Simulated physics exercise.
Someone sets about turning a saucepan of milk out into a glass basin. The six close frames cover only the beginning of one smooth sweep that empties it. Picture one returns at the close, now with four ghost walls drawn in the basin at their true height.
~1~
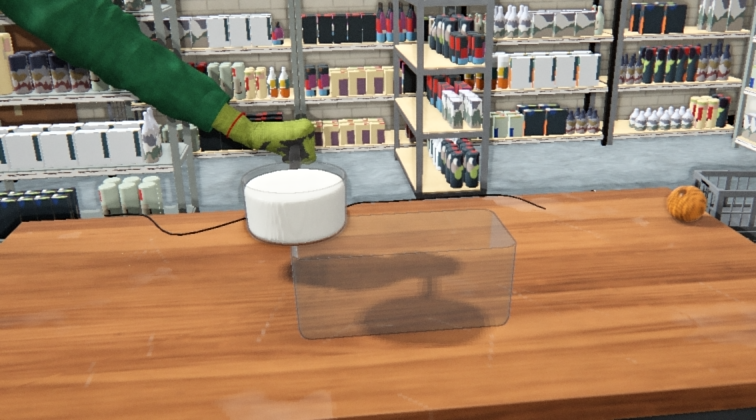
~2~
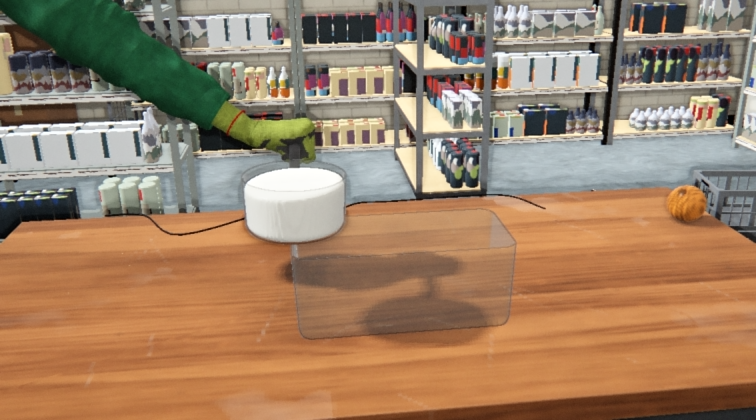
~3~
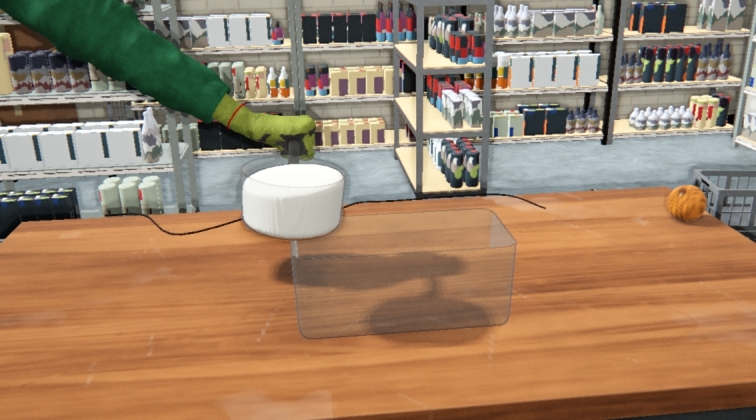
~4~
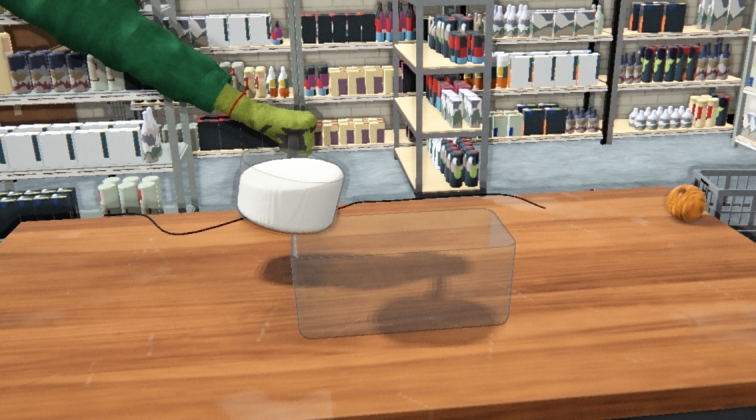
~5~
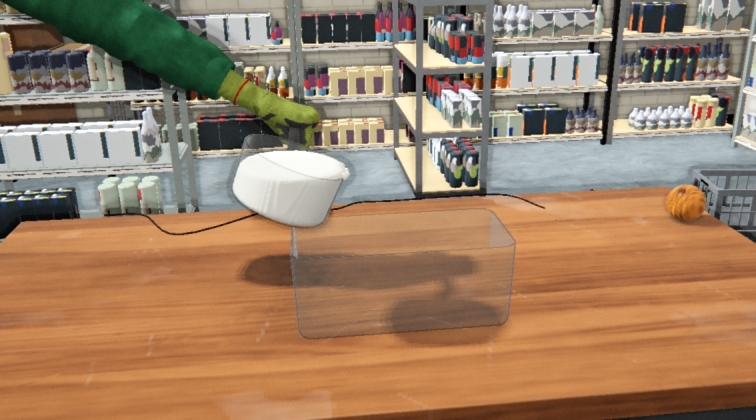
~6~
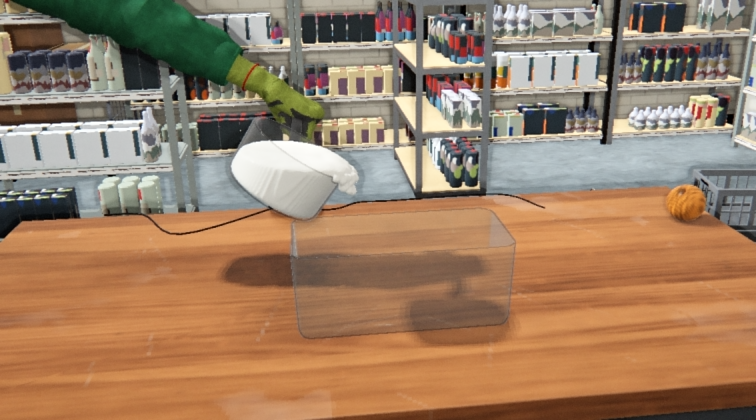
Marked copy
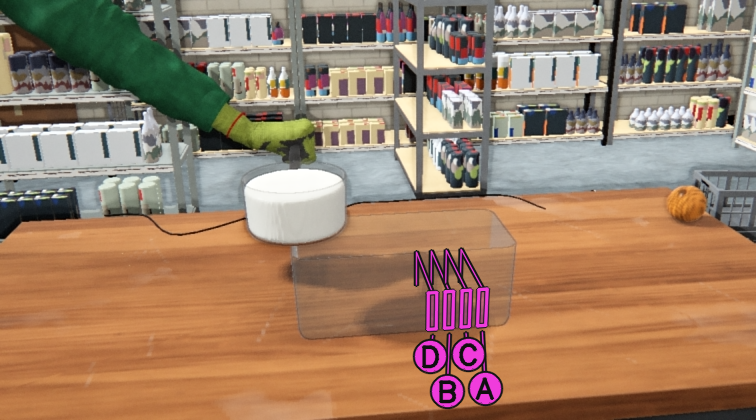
The footage shows a green-sleeved arm with a gloved hand holding a clear saucepan of white milk above a glass basin on a wooden table, keeping it upright, then tilting it rightward until milk bulges over the lip.
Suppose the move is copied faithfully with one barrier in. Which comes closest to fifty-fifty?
Choose D.
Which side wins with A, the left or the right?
The left one.
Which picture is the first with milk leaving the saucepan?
In picture 5.
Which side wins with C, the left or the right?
The left side.
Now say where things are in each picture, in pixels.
In the first frame, upright, lip at (344, 173); basin from (299, 337) to (509, 322); nothing has left yet.
In the second frame, upright, lip at (344, 173); nothing has left yet.
In the third frame, tipped about 6°, lip at (344, 173); nothing has left yet.
In the fourth frame, tipped about 14°, lip at (344, 173); nothing has left yet.
In the fifth frame, tipped about 23°, lip at (344, 173); milk is over the lip, down to (344, 173).
In the sixth frame, tipped about 35°, lip at (343, 172); milk is over the lip, down to (352, 191).
On the marked copy, A at (482, 331); B at (449, 334); C at (465, 333); D at (432, 335).
For slot A, about 90 % ends left of the wall and 6 % right of it; 4 % is lost outside.
For slot B, about 80 % ends left of the wall and 17 % right of it.
For slot C, about 90 % ends left of the wall and 3 % right of it; 7 % is lost outside.
For slot D, about 51 % ends left of the wall and 47 % right of it.
